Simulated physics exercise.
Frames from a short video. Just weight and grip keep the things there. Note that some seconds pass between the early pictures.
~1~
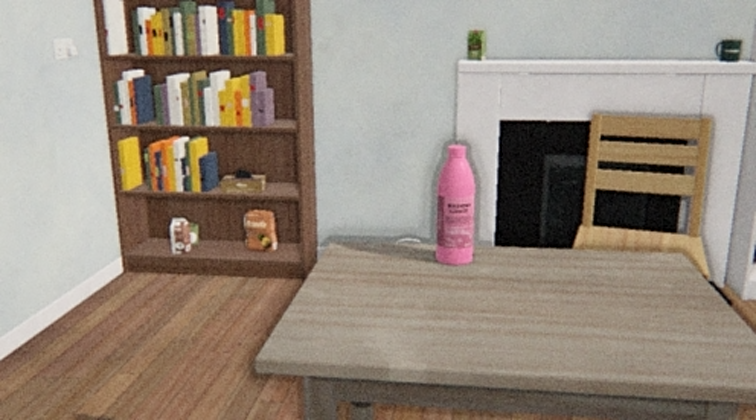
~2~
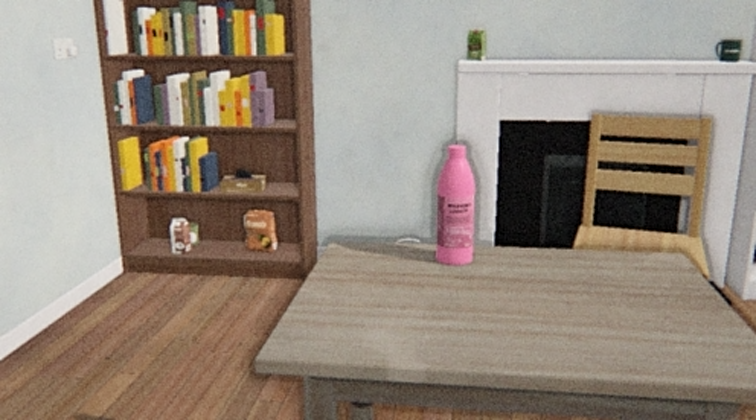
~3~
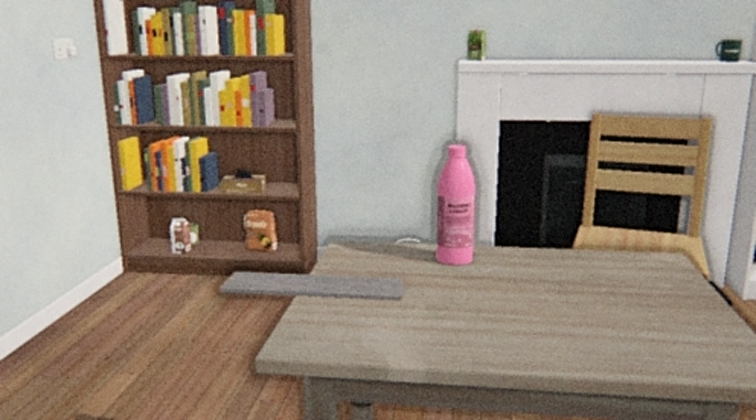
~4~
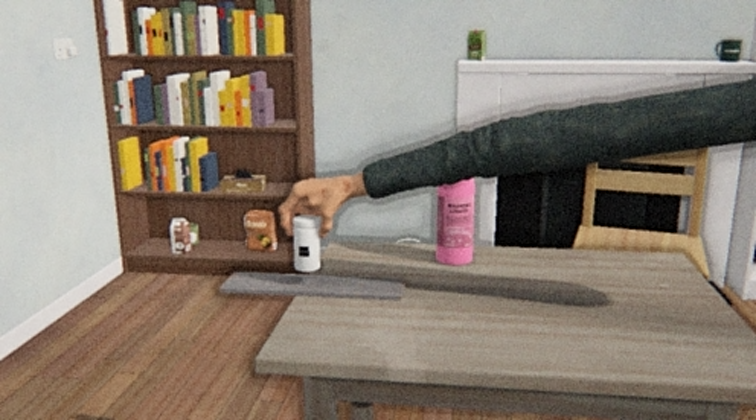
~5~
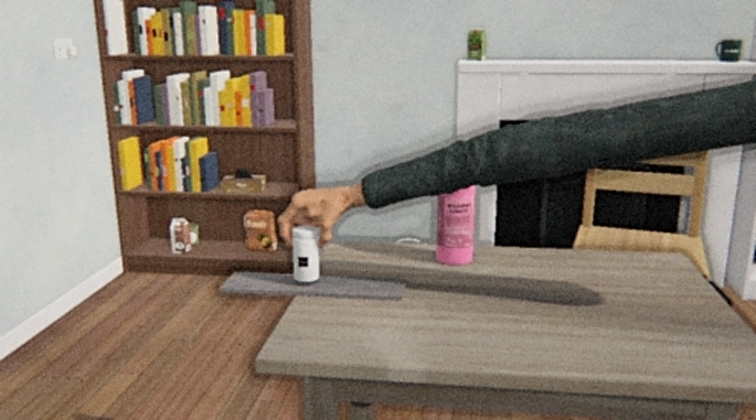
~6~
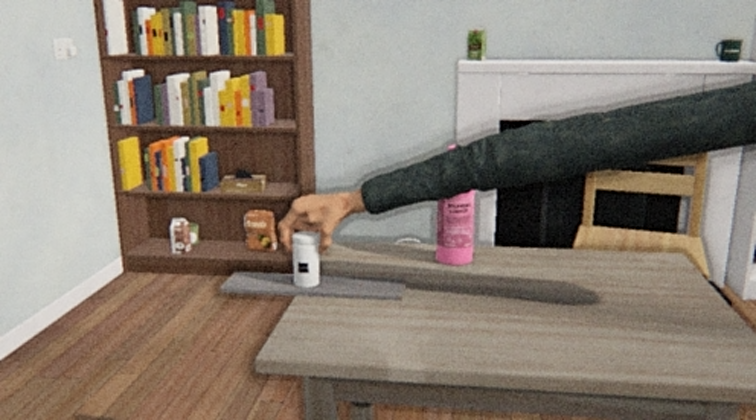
A grey plank appears on the table's left edge, then a hand lowers a white shaker onto it.
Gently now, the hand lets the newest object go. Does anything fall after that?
Odds are it will stay poised.
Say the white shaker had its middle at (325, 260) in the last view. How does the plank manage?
Well, it simply stays in place.
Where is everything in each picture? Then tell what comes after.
In the first picture, the last thing is not in view yet.
In the second picture, the last thing is not in view yet.
In the third picture, the last thing is not in view yet; grey plank (314, 285).
The fourth picture shows still above its spot; white shaker (307, 243); grey plank (314, 285).
The fifth picture shows still above its spot; white shaker (306, 253); grey plank (314, 285).
The sixth picture shows set down, still held; white shaker (306, 259); grey plank (314, 285).
Then, 0.40 s on from there, no change.
Then, 0.80 s on from there, white shaker resting near (306, 259).
In the end, all 3 unmoved. At the end, from the last picture's camera, white shaker near (306, 259). The plank keeps its balance.
